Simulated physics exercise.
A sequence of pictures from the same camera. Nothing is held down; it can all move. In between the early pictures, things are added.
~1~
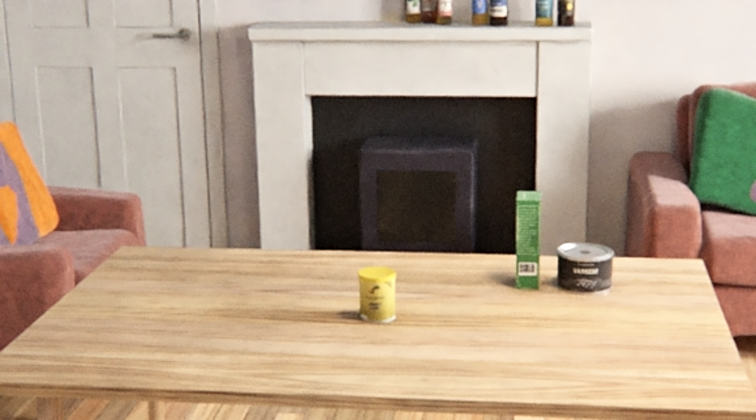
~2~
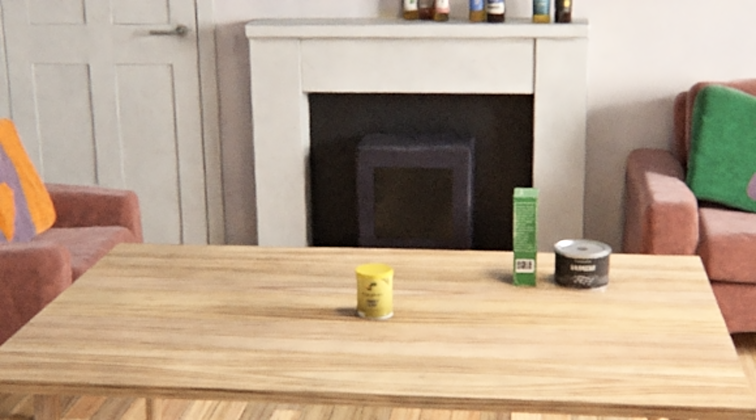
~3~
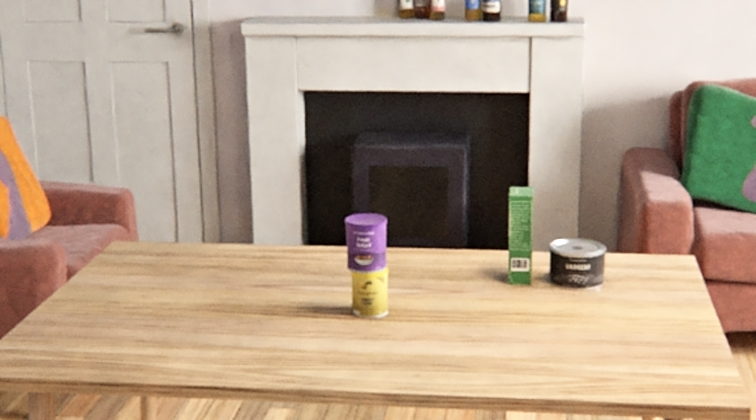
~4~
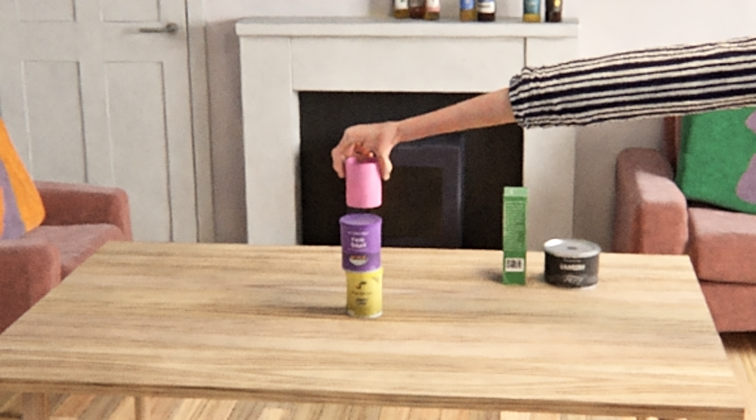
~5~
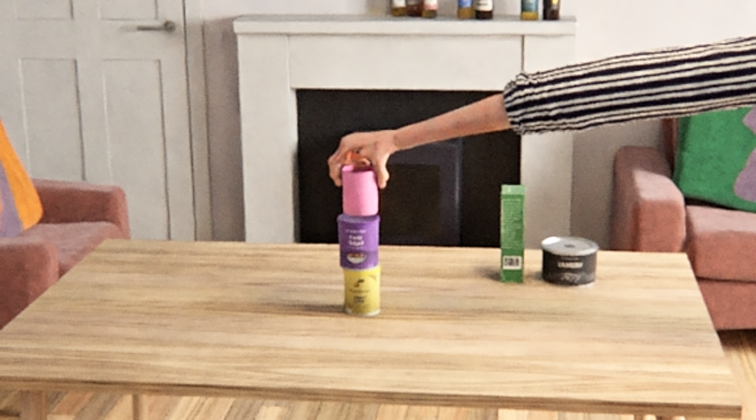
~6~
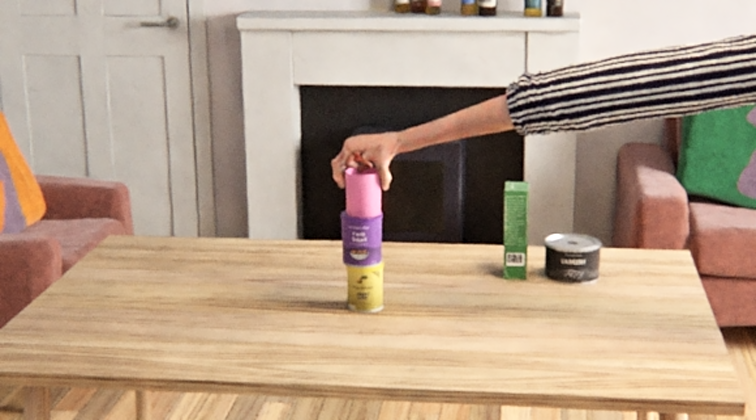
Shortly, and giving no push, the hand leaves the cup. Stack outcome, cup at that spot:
Stable.
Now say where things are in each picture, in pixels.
In the first frame, the last thing is not in view yet; green carton (528, 240).
In the second frame, the last thing is not in view yet; black tub (582, 265).
In the third frame, the last thing is not in view yet; green carton (521, 236).
The fourth frame shows on its way; pink cup (364, 182); black tub (571, 264).
The fifth frame shows on its way; pink cup (360, 190); green carton (513, 234).
The sixth frame shows set down, still held; pink cup (363, 192); black tub (572, 259).
Then, 0.20 s past the last view, nothing moves.
Then, 0.40 s past the last view, pink cup resting near (363, 193).
Finally, all 5 still in place. Final places as the last picture's camera would see them, pink cup near (363, 193). The pile holds.
